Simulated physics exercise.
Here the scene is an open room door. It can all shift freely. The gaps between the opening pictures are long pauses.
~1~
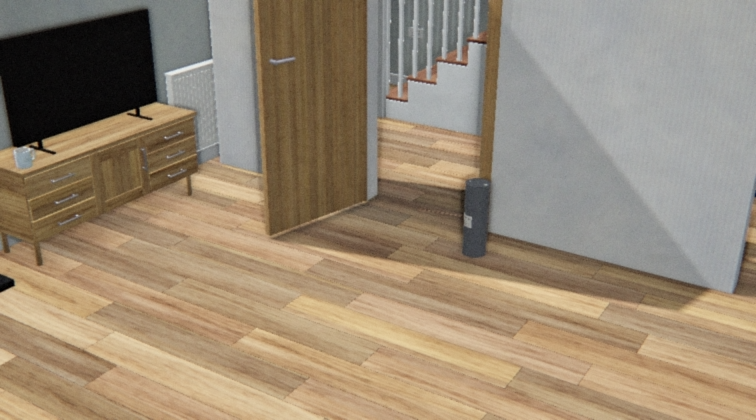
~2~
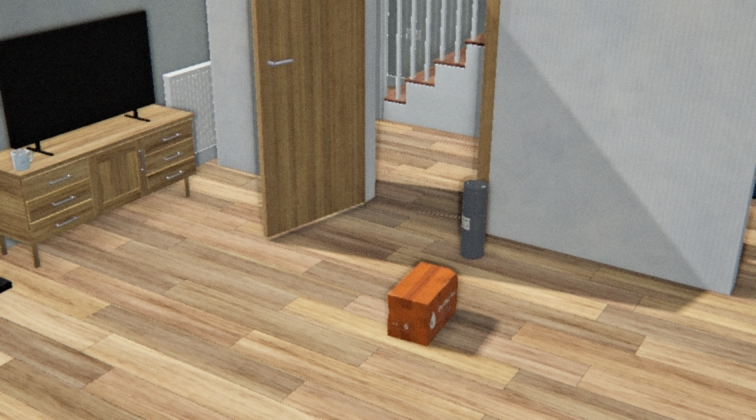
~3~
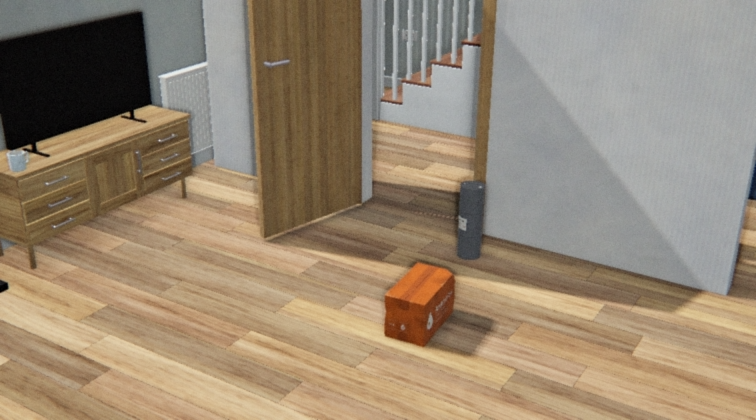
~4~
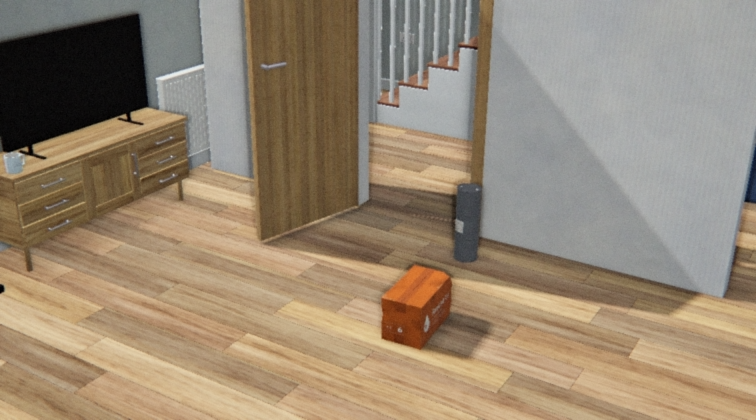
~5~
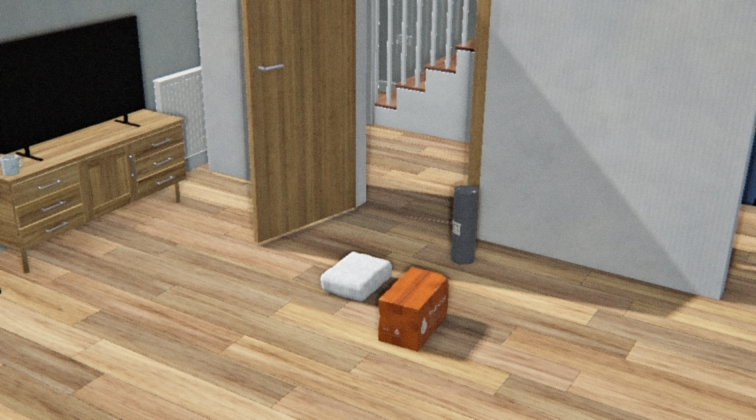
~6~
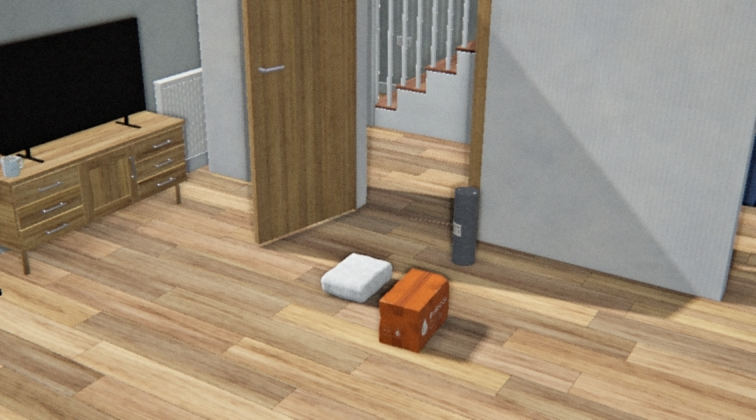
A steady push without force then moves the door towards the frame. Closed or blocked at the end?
The push succeeds.
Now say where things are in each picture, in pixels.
The first frame shows door wide open and still; grey canister (476, 218).
The second frame shows door wide open and still; grey canister (474, 220); orange parcel (424, 303).
The third frame shows door wide open and still; grey canister (471, 221); orange parcel (421, 303).
The fourth frame shows door wide open and still; grey canister (467, 223); orange parcel (417, 306).
The fifth frame shows door wide open and still; grey canister (465, 225); orange parcel (414, 308).
The sixth frame shows door wide open and still; white cushion (358, 277); grey canister (465, 226).
Then, 0.70 s on from there, open by 88°.
Then, 1.30 s on from there, open by 58°.
Then, 1.70 s on from there, open by 36°.
Then, 2.10 s on from there, open by 12°.
In the end, open by 0°; all 3 unmoved. At the end, from the last picture's camera, white cushion near (358, 277).
